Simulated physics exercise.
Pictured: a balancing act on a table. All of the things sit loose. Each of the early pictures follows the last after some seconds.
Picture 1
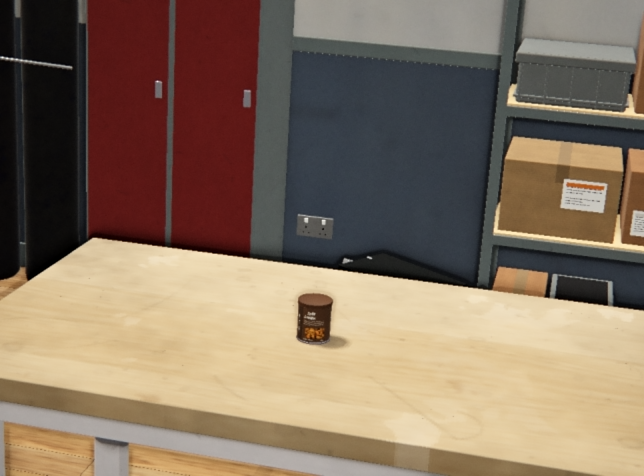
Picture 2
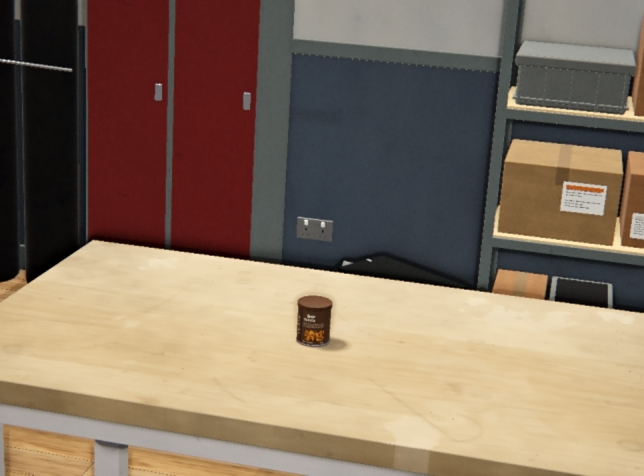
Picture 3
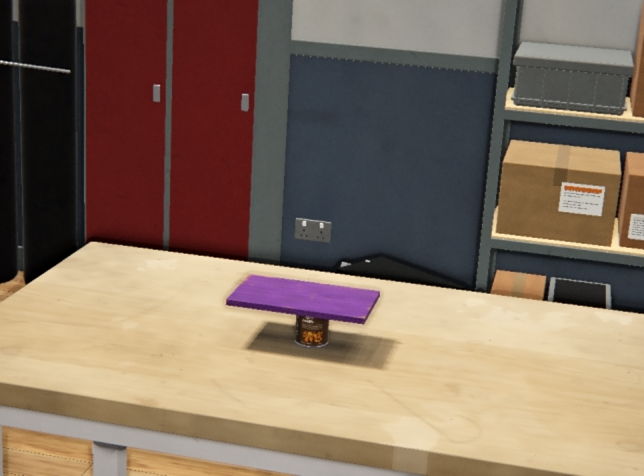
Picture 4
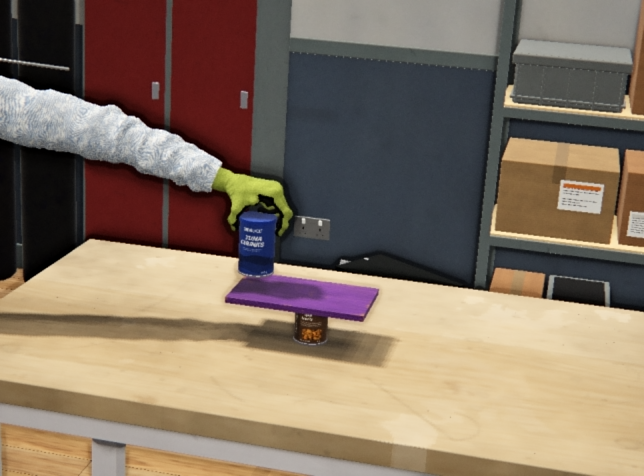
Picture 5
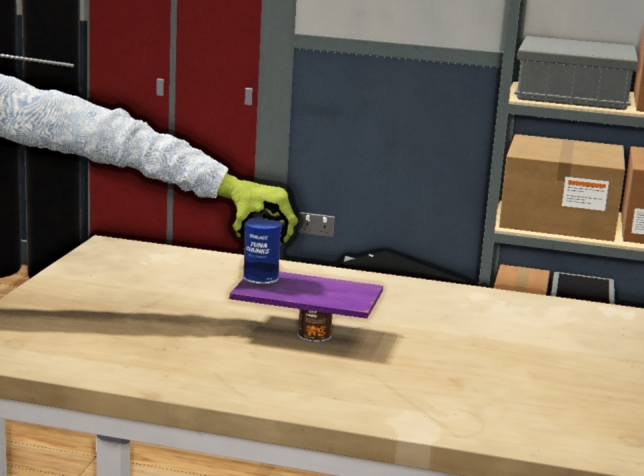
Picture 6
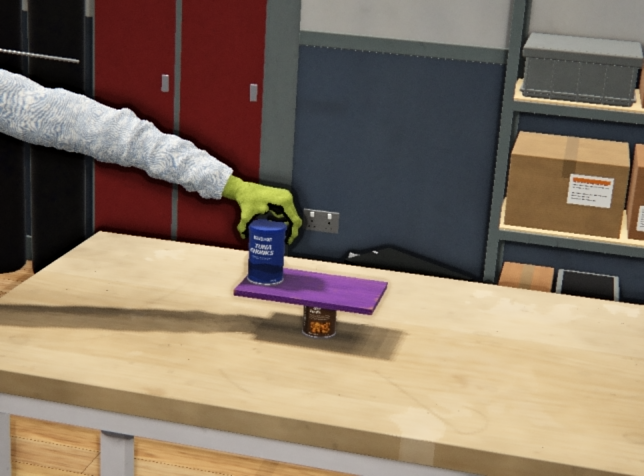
Purple board appearing atop a small dark can on a wooden table, then a green-gloved hand lowering a blue tin onto its left side.
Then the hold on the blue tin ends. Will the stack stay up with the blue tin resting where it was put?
No.
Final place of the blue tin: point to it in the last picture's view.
Look near (222, 297) in the final picture.
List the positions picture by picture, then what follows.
In the first picture, the last thing is not in view yet.
In the second picture, the last thing is not in view yet.
In the third picture, the last thing is not in view yet; purple board (305, 298).
The fourth picture shows on its way; blue tin (257, 244); purple board (303, 295).
The fifth picture shows on its way; blue tin (262, 251); purple board (308, 292).
The sixth picture shows in place under the hand; blue tin (267, 253); purple board (312, 289).
Then, 0.30 s on from there, blue tin now fallen; purple board turned 42° from how it was put.
Then, 0.40 s on from there, purple board turned 46° from how it was put.
Then, 0.90 s on from there, purple board turned 31° from how it was put.
In the end, fallen, blue tin; toppled in the stack, purple board; brown tin unmoved. At the end, from the last picture's camera, blue tin near (222, 297). The stack loses its balance.
